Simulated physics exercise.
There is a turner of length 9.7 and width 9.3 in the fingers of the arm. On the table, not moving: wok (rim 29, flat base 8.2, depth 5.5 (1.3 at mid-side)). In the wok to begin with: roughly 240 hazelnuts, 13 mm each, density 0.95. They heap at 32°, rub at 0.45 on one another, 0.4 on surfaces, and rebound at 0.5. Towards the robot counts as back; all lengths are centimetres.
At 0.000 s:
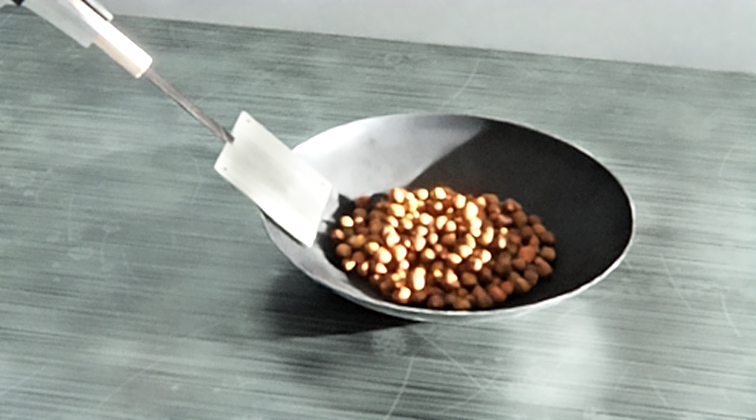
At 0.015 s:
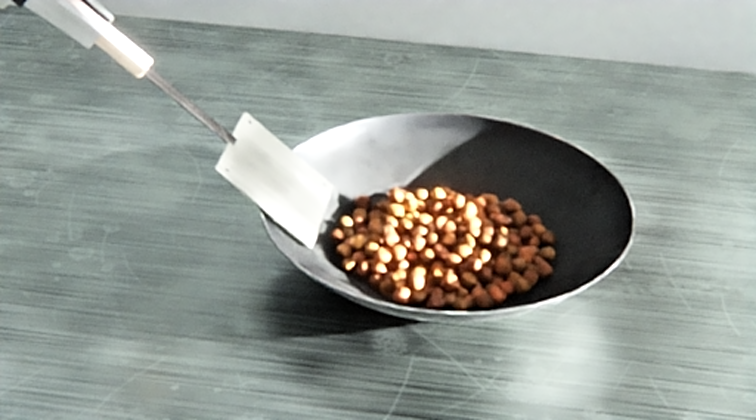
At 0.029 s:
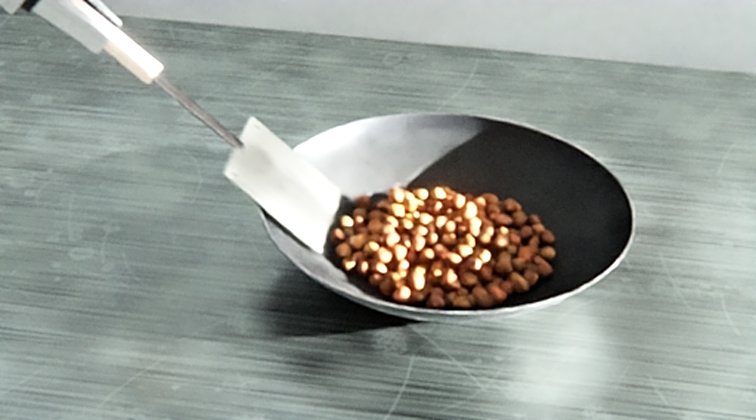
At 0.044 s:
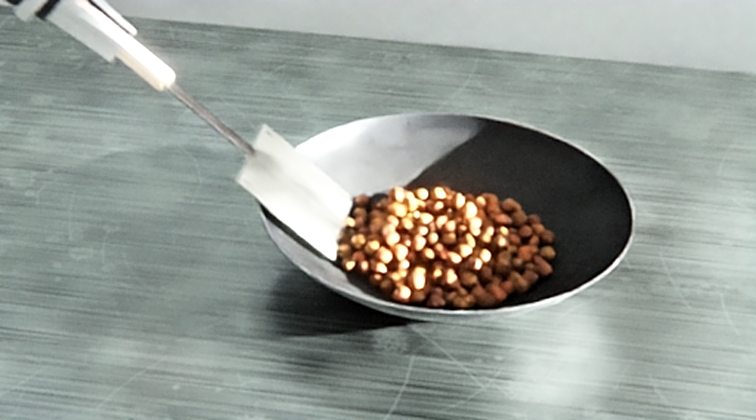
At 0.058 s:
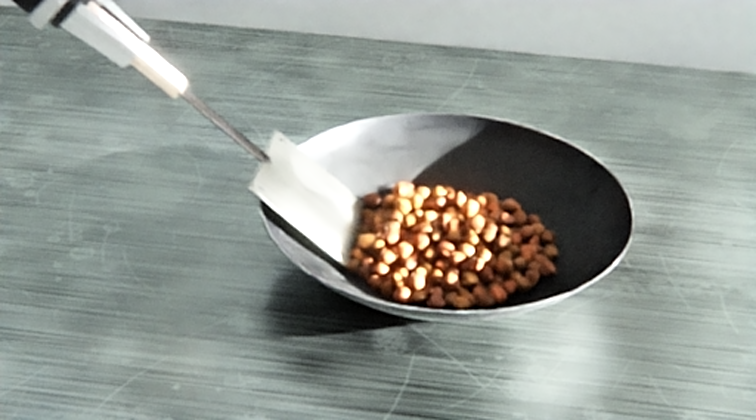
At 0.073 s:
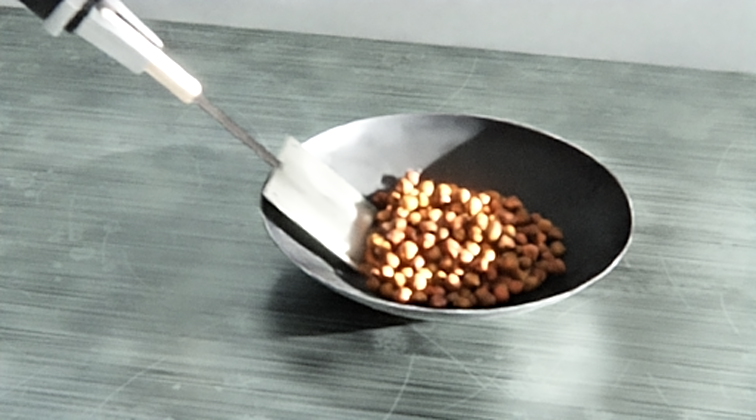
At first a turner held by a robotic arm rests at the left side of a dark wok of hazelnuts on a table, barely moving. Then it slides right and down into the wok, pressing against the nuts, and the near side of the heap shifts right and rises slightly.
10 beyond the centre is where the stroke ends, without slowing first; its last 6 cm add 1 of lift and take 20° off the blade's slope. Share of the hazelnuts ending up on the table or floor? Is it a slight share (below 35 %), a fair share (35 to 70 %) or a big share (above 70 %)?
It is a slight share.
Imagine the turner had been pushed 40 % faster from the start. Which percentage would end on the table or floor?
40 per cent, roughly.
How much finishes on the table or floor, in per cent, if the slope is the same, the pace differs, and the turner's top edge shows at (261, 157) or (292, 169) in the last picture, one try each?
15 % and 45 %.
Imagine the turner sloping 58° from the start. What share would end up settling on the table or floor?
It would come to roughly 25 percent.
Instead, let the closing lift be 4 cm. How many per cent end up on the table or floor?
Some 20 per cent.
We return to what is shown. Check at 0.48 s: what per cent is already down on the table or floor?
20 %.
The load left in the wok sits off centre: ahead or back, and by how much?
Offset forward: Around 5.0 cm.
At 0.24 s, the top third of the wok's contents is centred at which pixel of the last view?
(565, 228).
After 0.16 s, sloping 40°, highest piece 4 above the table; 243 in the wok.
After 0.24 s, sloping 35°, highest piece 6 above the table; 243 in the wok.
After 0.48 s, sloping 20°, highest piece 7 above the table; 186 in the wok, 54 on the table or floor, 3 on the blade or in flight.
After 1.53 s, sloping 20°, highest piece 7 above the table; 186 in the wok, 57 on the table or floor.
In the end, 186 in the wok, 57 on the table or floor. That is 23 % on the table or floor.
